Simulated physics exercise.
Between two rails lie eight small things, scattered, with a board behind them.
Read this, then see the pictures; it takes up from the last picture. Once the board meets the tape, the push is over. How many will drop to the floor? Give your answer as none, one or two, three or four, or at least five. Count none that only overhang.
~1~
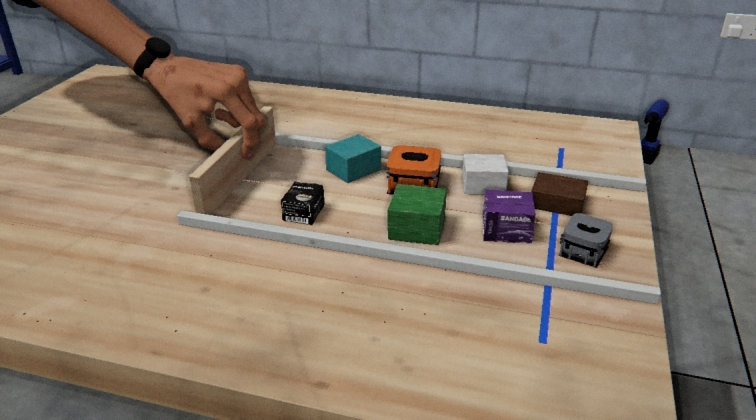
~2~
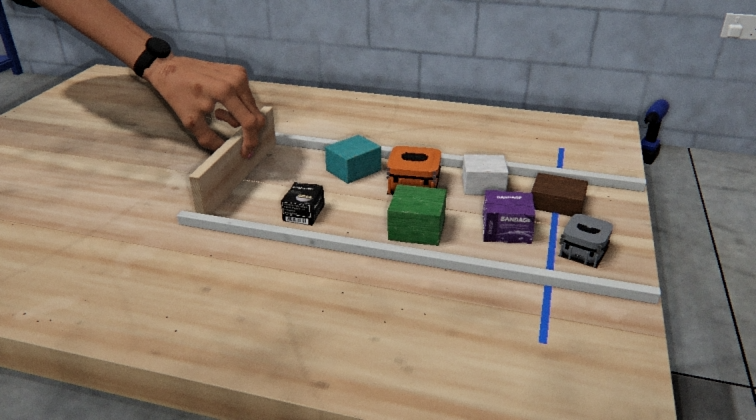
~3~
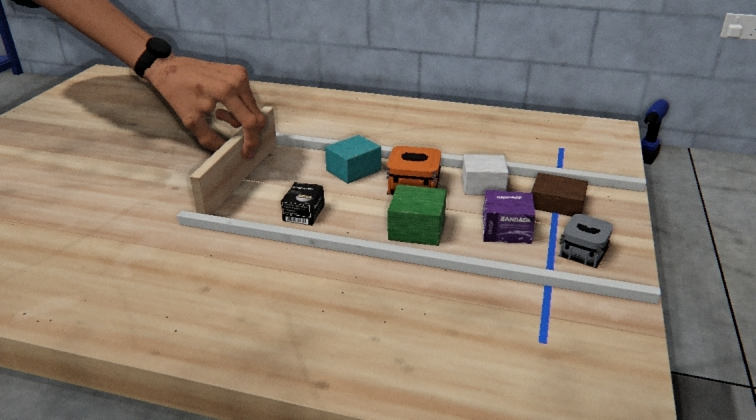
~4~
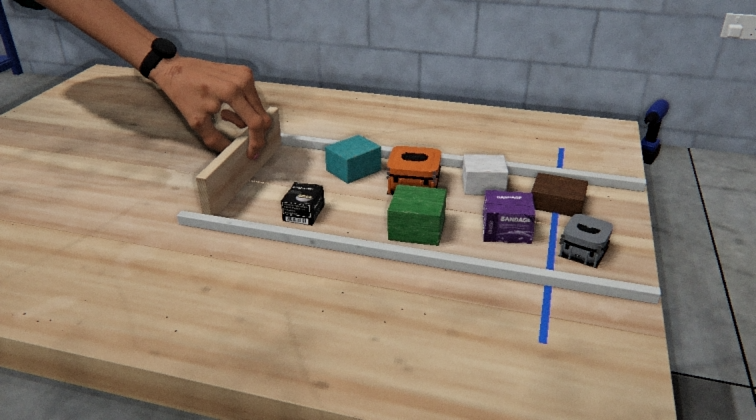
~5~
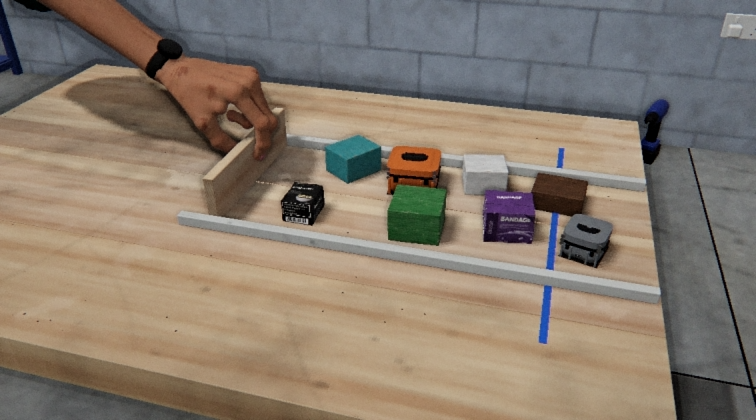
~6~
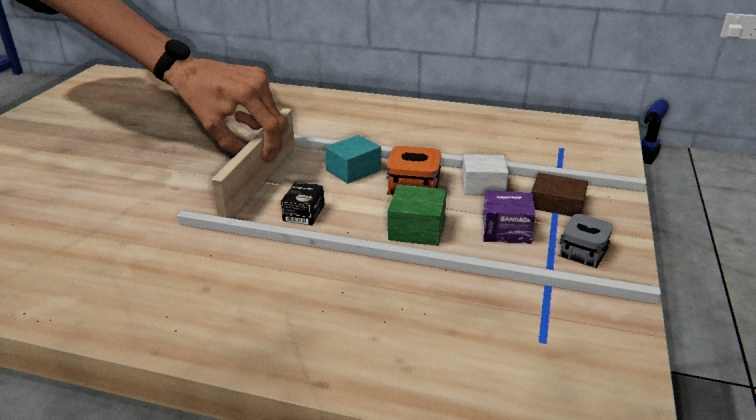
The count is three or four.
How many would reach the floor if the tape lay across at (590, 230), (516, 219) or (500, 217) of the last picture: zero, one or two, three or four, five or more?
Five or over; just one or two; 1 or 2.
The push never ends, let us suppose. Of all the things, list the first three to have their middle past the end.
They are the brown block, then the grey case, then the white block.
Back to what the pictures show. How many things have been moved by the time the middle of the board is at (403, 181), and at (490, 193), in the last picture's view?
I make it 6 at the first spot and 8 at the other.
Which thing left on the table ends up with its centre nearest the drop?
It's the orange case.
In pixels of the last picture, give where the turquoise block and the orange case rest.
Positions - first (579, 183), then (628, 200).
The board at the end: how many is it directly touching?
So the total is 2.
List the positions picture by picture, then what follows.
The first frame shows grey case (586, 240); brown block (559, 194); purple box (508, 216); board (238, 158); tape (554, 224).
The second frame shows brown block (559, 195); green block (418, 215).
The third frame shows purple box (508, 216); white block (485, 175).
The fourth frame shows grey case (586, 241); board (244, 159).
The fifth frame shows brown block (559, 195); orange case (414, 171).
The sixth frame shows grey case (586, 241); brown block (559, 195); purple box (508, 216); board (258, 161); tape (554, 224).
Soon after, none off yet; grey case at rest near (586, 241); brown block at rest near (559, 195); purple box at rest near (508, 216).
At rest, the number that fall off is three or four; fallen, white block, purple box, brown block and grey case.
